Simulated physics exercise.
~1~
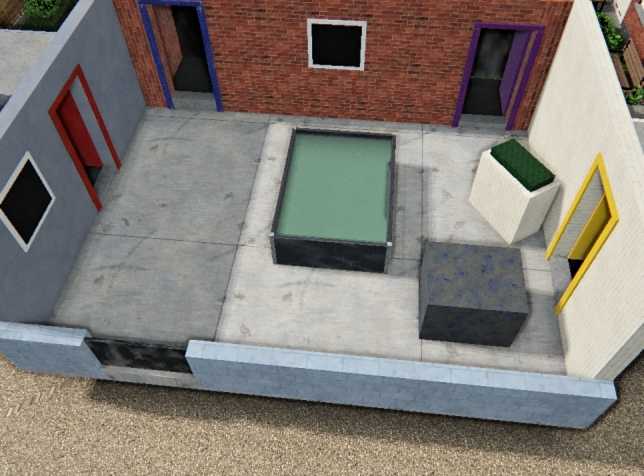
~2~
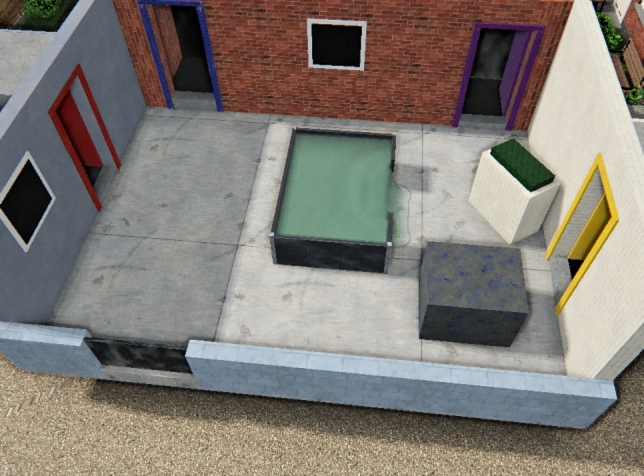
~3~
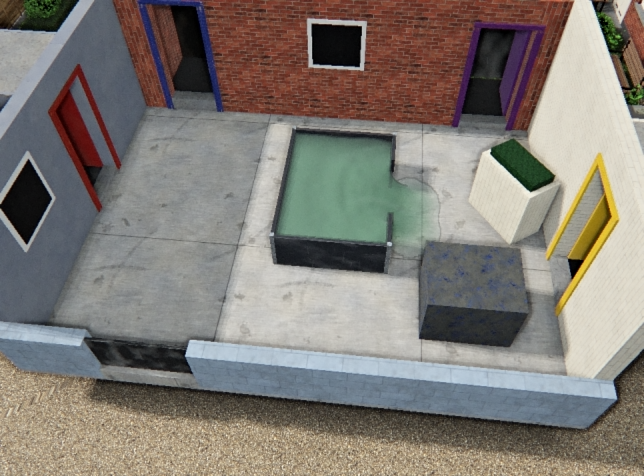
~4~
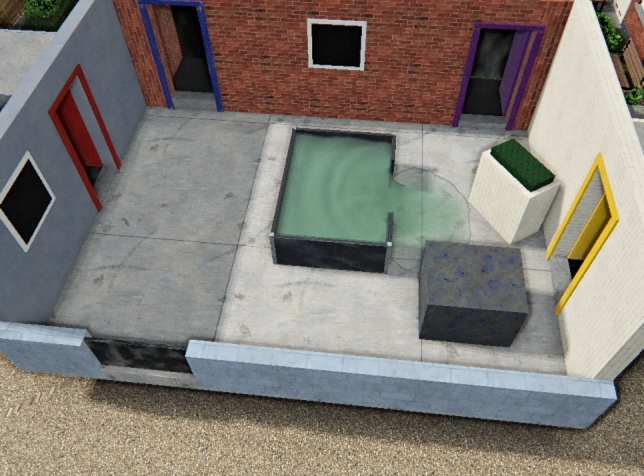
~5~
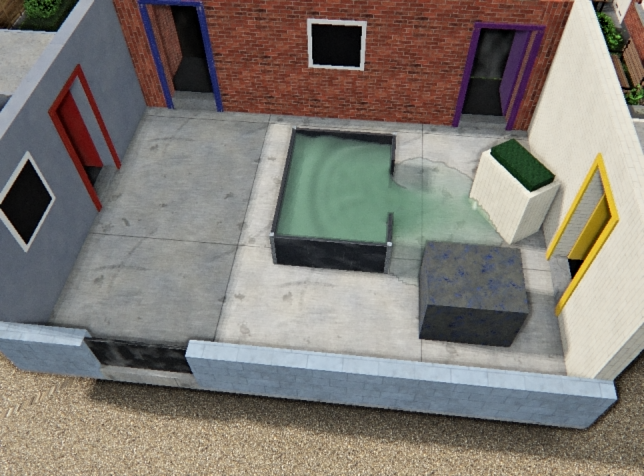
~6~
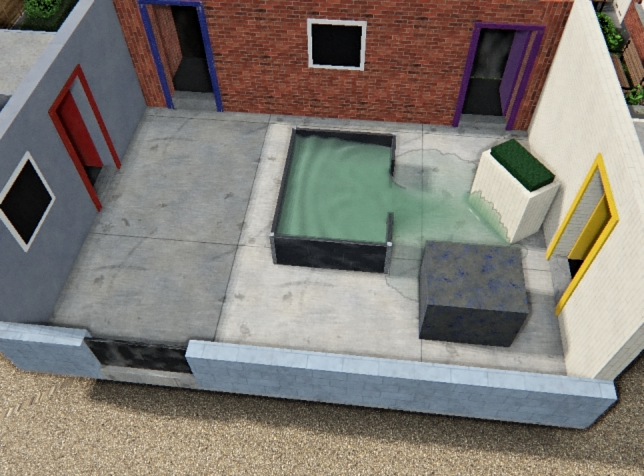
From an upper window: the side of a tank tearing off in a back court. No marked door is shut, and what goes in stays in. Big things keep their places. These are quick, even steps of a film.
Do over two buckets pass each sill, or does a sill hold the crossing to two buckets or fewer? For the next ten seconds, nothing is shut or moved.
The blue door holds it to two or fewer; the purple door passes over two; the yellow door passes over two; the red door holds it to two or fewer.
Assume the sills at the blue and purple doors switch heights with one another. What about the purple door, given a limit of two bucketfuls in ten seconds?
Purple door: Falls short.
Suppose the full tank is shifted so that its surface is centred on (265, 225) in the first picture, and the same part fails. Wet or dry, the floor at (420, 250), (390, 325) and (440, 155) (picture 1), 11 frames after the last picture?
Going through them in that order: Waterlogged, waterlogged and waterlogged.
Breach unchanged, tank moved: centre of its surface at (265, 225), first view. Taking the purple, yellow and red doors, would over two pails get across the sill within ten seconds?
Result - purple: Short of the limit; yellow: Past the limit; red: Short of the limit.
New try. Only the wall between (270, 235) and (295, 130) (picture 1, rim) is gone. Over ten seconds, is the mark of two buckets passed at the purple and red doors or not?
The purple remains below and the red exceeds the limit.
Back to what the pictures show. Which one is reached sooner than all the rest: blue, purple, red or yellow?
I'd go with the yellow-painted one.
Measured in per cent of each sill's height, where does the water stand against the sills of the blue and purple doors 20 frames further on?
About 0 and 150 per cent.
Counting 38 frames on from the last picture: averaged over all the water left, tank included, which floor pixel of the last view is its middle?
I'd say around (396, 229).
A moment on, water covers 20 % of the floor; the blue door not reached, the purple door not reached, the yellow door under two buckets in, the red door not reached.
Next, water covers 25 % of the floor; the blue door not reached, the purple door under two buckets in, the yellow door over two buckets in, the red door not reached.
Then, water covers 40 % of the floor; the blue door not reached, the purple door over two buckets in, the yellow door far over two buckets in, the red door not reached.
Later, water covers 65 % of the floor; the blue door not reached, the purple door far over two buckets in, the yellow door far over two buckets in, the red door not reached.
In the end, water covers 90 % of the floor; the blue door wet at the sill, nothing in, the purple door far over two buckets in, the yellow door far over two buckets in, the red door wet at the sill, nothing in.
